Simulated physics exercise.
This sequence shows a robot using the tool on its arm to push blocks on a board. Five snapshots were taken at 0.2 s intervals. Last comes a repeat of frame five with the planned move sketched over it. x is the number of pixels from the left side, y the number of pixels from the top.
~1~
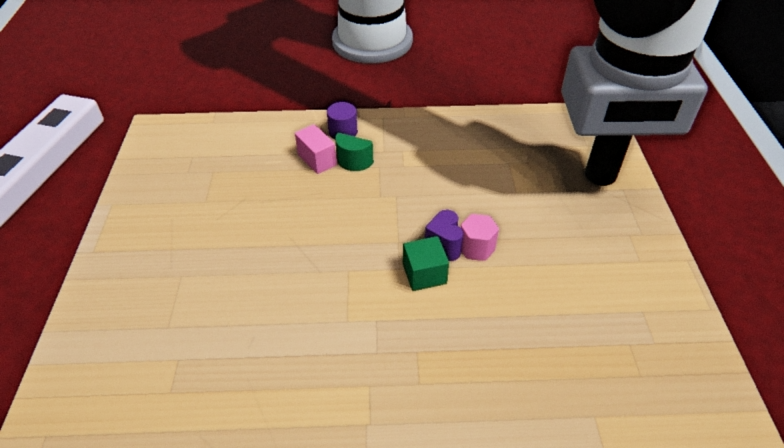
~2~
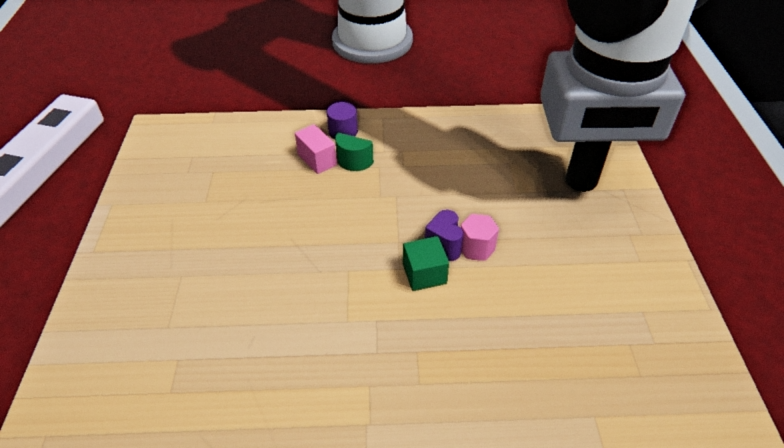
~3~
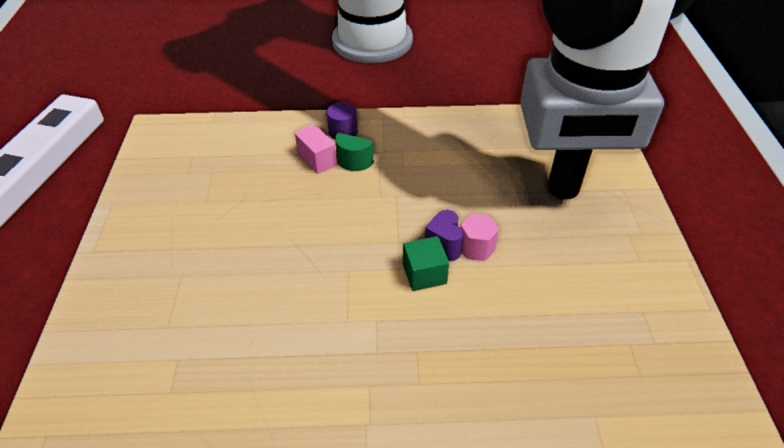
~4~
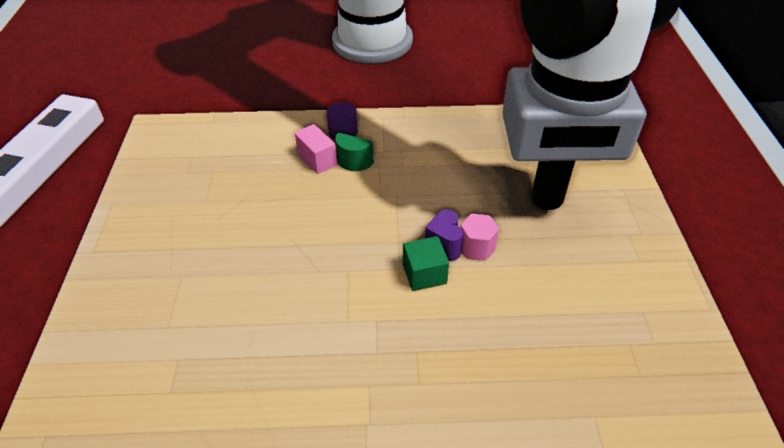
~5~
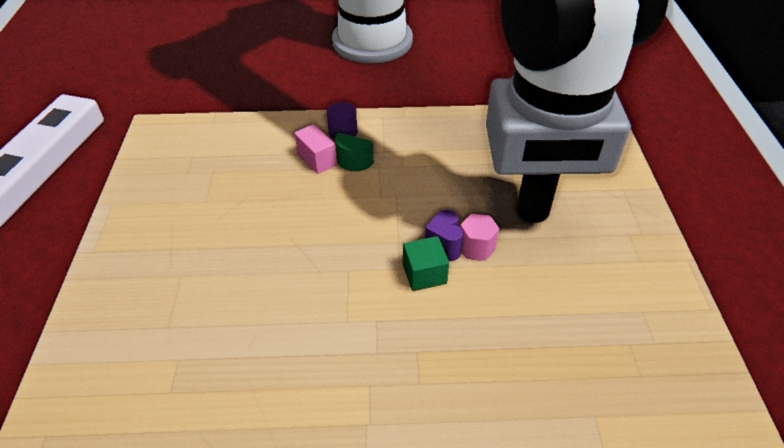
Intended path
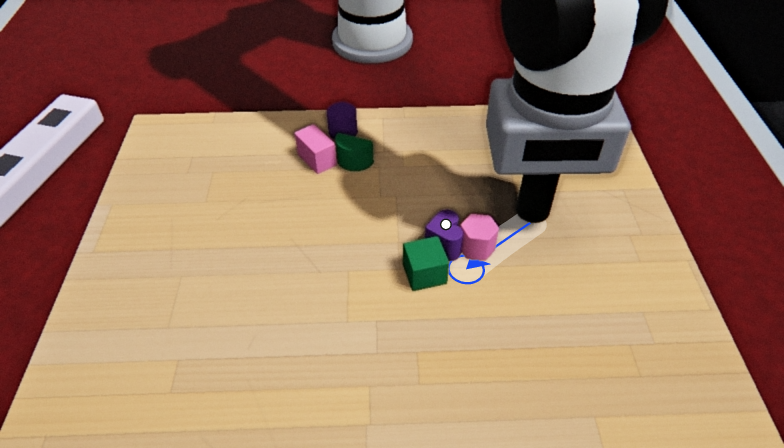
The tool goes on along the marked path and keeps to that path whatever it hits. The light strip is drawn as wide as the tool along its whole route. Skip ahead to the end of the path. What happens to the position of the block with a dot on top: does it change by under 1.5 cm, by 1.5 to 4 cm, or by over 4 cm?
Of the three bands, it's 1.5 to 4 cm.
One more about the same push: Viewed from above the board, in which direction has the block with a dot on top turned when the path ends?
Direction: Clockwise.
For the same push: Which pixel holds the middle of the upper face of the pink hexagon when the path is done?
Its top middle: (431, 246).
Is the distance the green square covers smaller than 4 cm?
In short: Yes.
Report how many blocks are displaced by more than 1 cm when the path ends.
Three or more will move.
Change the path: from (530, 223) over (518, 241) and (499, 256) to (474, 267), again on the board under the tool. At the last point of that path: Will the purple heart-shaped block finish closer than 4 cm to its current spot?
I'd say yes.
The line goes from (530, 223) to (466, 269); the dot is on the purple heart-shaped block.
The first path, step by step. Halfway along, tool at (500, 234); green square at (422, 254), turned 15° anticlockwise; purple heart-shaped block at (438, 225), turned 15° clockwise; pink hexagon at (470, 231).
At the end, tool at (467, 259); green square at (391, 260), turned 55° anticlockwise; purple heart-shaped block at (416, 225), turned 75° clockwise; pink hexagon at (431, 246), turned 45° clockwise.
